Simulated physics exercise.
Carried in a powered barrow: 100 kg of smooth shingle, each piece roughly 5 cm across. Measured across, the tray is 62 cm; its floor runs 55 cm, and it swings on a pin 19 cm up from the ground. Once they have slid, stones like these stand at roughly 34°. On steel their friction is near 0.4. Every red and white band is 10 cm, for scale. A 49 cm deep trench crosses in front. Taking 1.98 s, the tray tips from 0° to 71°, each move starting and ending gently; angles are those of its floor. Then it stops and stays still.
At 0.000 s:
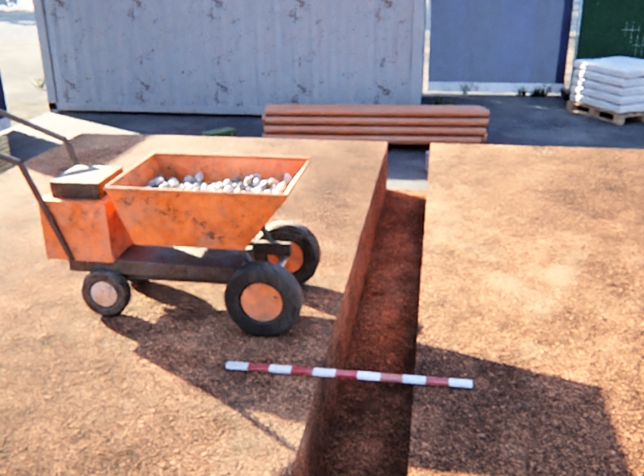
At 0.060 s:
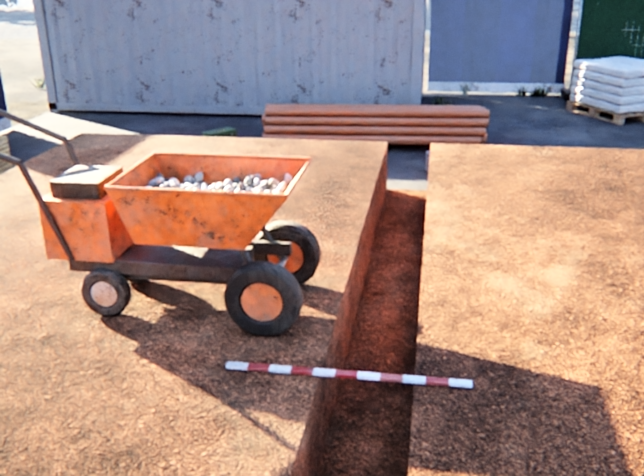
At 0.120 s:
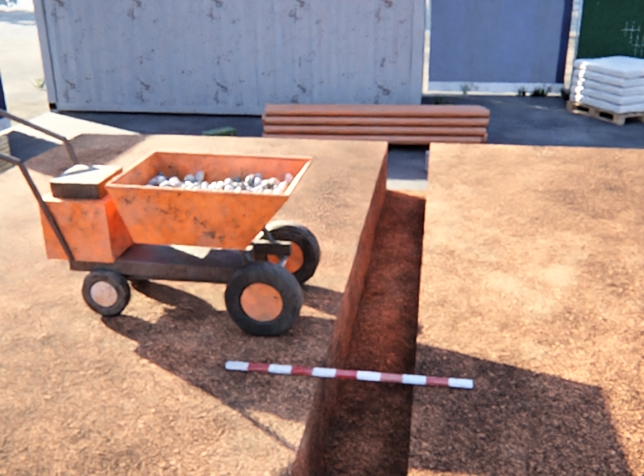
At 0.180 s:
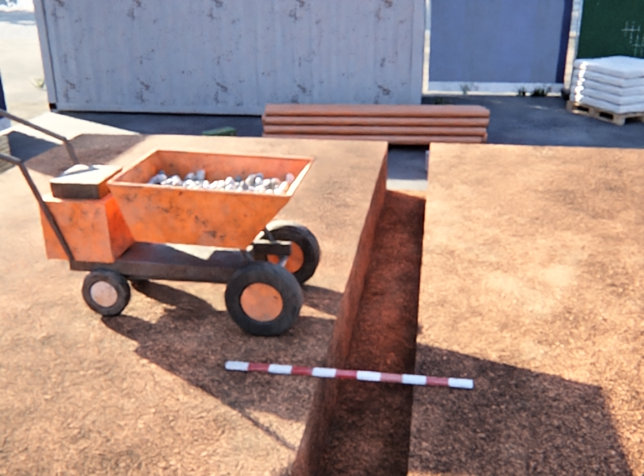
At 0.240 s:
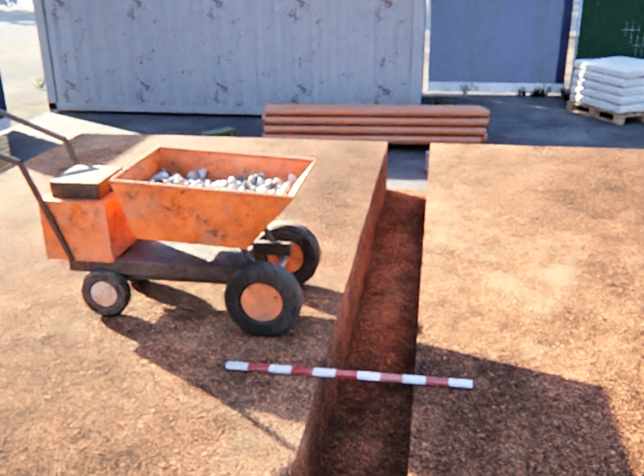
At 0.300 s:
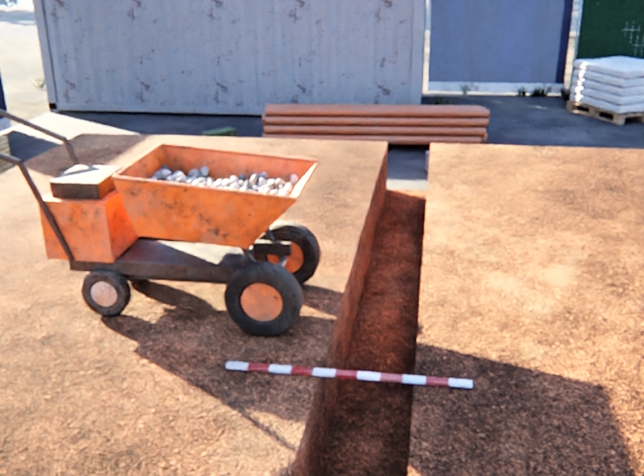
The video shows an orange powered barrow loaded with grey stones standing left of a trench, with a red and white banded pole lying across it, as the barrow's tray tilts slightly toward the right and its stones shift a little.
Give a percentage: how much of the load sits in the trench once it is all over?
49 %.
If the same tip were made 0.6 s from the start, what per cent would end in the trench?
About 25%.
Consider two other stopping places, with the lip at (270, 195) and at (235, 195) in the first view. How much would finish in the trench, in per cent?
First place roughly 75%, second roughly 100%.
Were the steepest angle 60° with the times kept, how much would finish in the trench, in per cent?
Roughly 65 percent.
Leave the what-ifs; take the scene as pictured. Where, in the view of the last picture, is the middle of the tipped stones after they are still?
Near (424, 314).
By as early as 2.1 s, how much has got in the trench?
I'd say near 25 per cent at that time.
After 1.5 s the floor is at 60°; 100 % in the tray; the foremost stones are at (383, 250).
After 2.1 s the floor is at 71°; 36 % in the tray, 26 % in the trench, 37 % past the trench; the foremost stones are at (516, 318).
After 2.4 s the floor is at 71°; 12 % in the tray, 38 % in the trench, 51 % past the trench; the foremost stones are at (592, 347).
After 4.4 s the floor is at 71°; 0 % in the tray, 49 % in the trench, 51 % past the trench; the foremost stones are at (622, 336).
